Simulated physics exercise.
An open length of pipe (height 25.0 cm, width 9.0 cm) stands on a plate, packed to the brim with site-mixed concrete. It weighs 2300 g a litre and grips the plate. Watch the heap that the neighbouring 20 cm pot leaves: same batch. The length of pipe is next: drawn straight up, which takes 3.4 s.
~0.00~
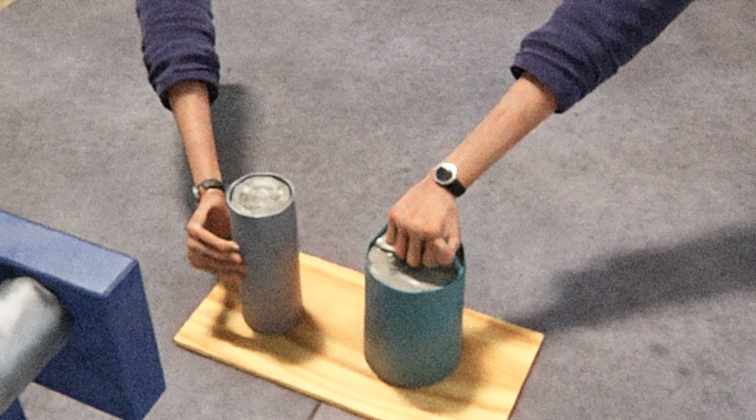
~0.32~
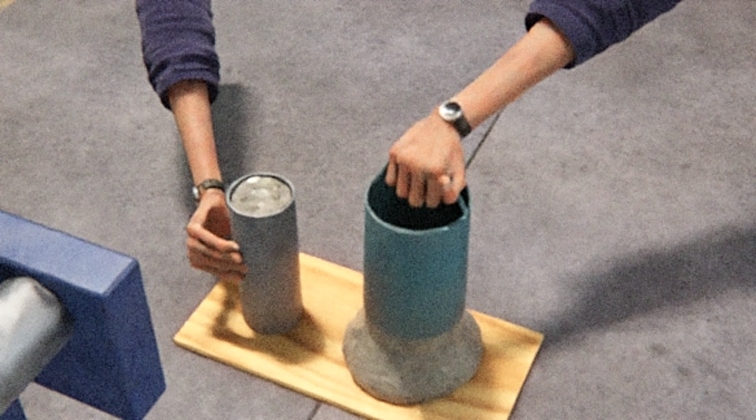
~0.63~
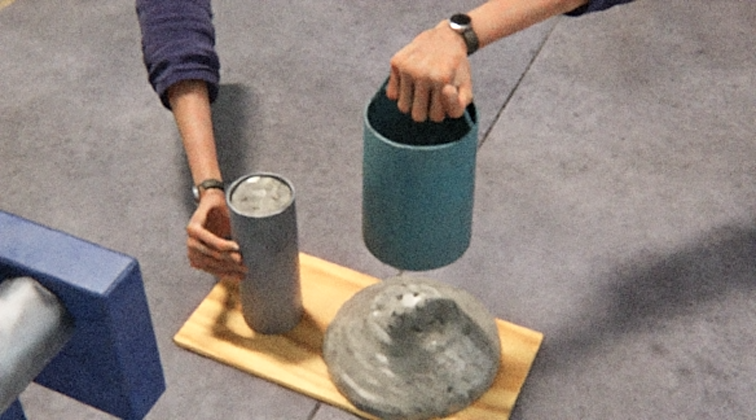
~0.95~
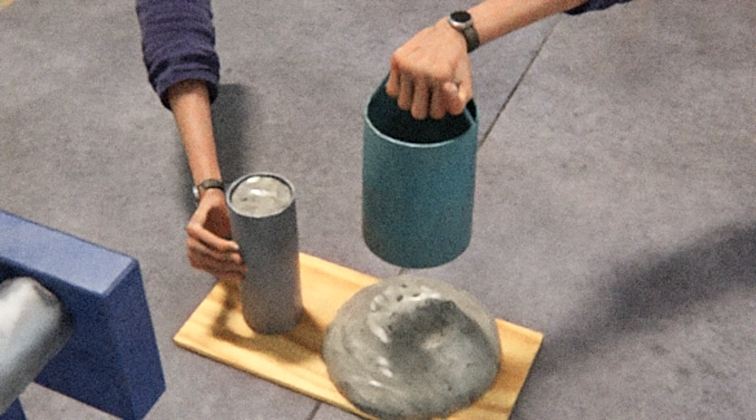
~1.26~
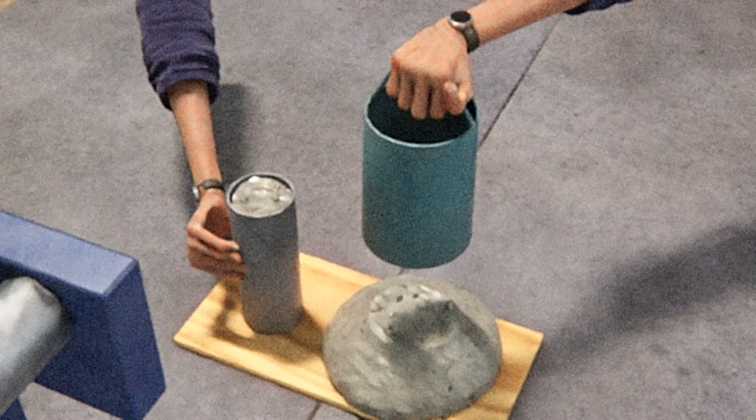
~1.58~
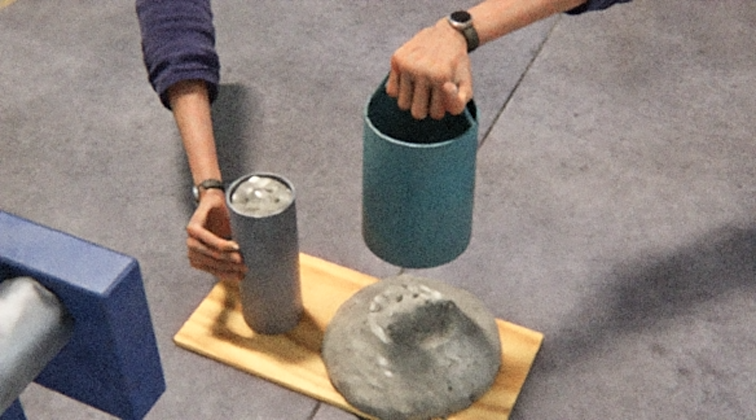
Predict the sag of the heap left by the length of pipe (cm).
It comes to near 17 cm.
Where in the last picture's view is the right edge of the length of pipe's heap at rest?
Around (342, 314).
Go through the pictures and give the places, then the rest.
The first frame shows middle of the pot's mouth at (416, 257), still down; middle of the length of pipe's top at (261, 196), not yet moved.
The second frame shows middle of the pot's mouth at (418, 198), raised 11 cm; middle of the length of pipe's top at (261, 196), not yet moved.
The third frame shows middle of the pot's mouth at (421, 115), raised 25 cm; the heap from the pot 8.2 cm high and 28 cm wide, top at (413, 316); middle of the length of pipe's top at (261, 196), not yet moved.
The fourth frame shows middle of the pot's mouth at (421, 113), raised 25 cm; the heap from the pot 7.9 cm high and 28 cm wide, top at (413, 317); middle of the length of pipe's top at (261, 196), not yet moved.
The fifth frame shows middle of the pot's mouth at (421, 113), raised 25 cm; the heap from the pot 7.9 cm high and 28 cm wide, top at (413, 317); middle of the length of pipe's top at (261, 196), not yet moved.
The sixth frame shows middle of the pot's mouth at (421, 113), raised 25 cm; the heap from the pot 7.8 cm high and 28 cm wide, top at (413, 317); middle of the length of pipe's top at (261, 196), not yet moved.
By 2.4 s, the length of pipe is up 5.5 cm; the site-mixed concrete has come down 6.5 cm to 18 cm and is 17 cm wide.
By 3.3 s, the length of pipe is up 16 cm; the site-mixed concrete has come down 16 cm to 8.7 cm and is 22 cm wide.
By 4.1 s, the length of pipe is up 25 cm; the site-mixed concrete has come down 17 cm to 8.5 cm and is 22 cm wide.
By 5.1 s, the length of pipe is clear; the site-mixed concrete has come down 17 cm to 8.4 cm and is 22 cm wide.
By 5.6 s, at rest, the length of pipe is clear; the site-mixed concrete has come down 17 cm to 8.3 cm and is 22 cm wide.
